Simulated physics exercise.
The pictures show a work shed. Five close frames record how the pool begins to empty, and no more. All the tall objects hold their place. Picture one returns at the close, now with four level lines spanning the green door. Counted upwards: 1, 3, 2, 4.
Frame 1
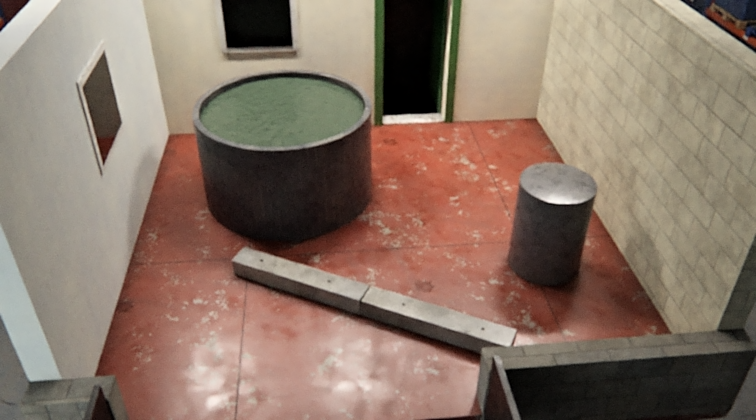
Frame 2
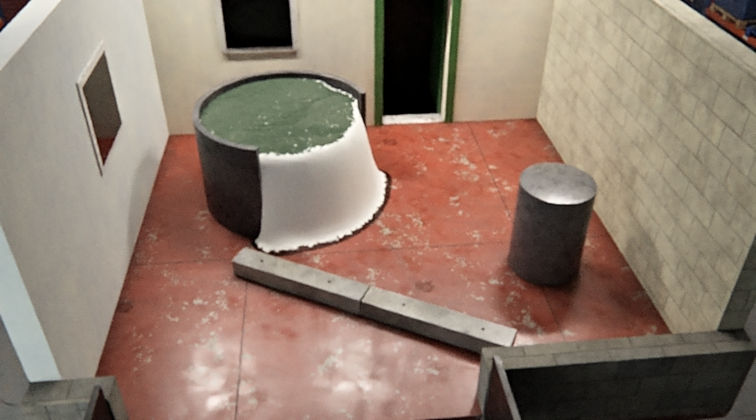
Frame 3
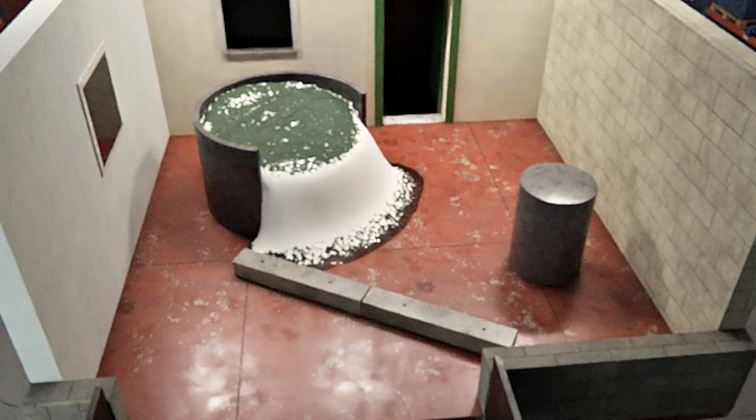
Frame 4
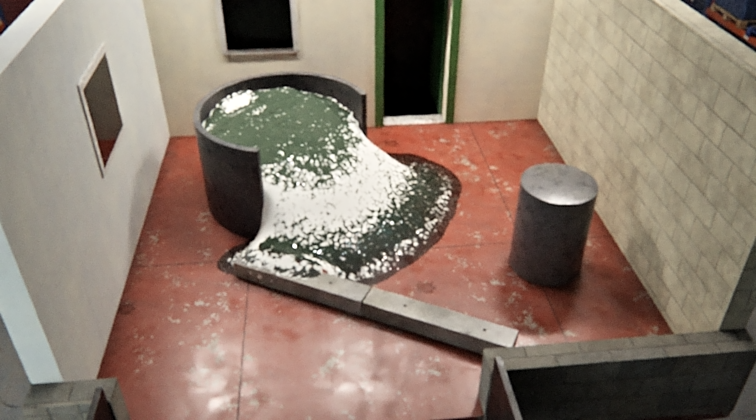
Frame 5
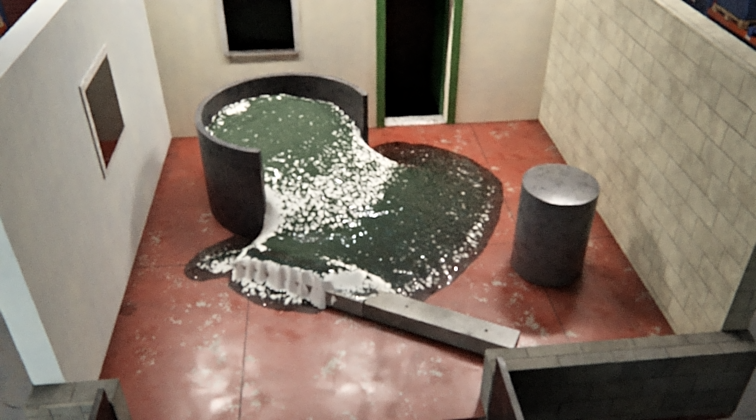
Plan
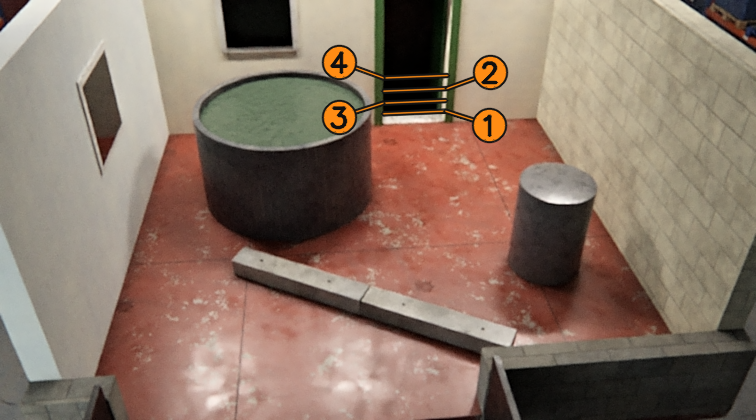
The video shows a round, dark-walled pool of green water in a red-floored work shed; its front right side opens, and white, foamy water pours out, spreading rightward and forward across the floor and washing over a low gray barrier.
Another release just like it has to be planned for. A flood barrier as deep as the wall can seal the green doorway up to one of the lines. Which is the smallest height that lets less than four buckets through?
Use mark 1.
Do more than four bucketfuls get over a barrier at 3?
No, that is safe.
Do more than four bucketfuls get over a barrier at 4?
No, that is safe.
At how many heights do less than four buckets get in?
All of them.
In orange, 1 at (414, 112); 2 at (415, 89); 3 at (414, 101); 4 at (415, 76); from the bottom up 1, 3, 2, 4.
Choosing 1, a bucket or two gets in.
Choosing 2, nothing gets over.
Choosing 3, nothing gets over.
Choosing 4, nothing gets over.
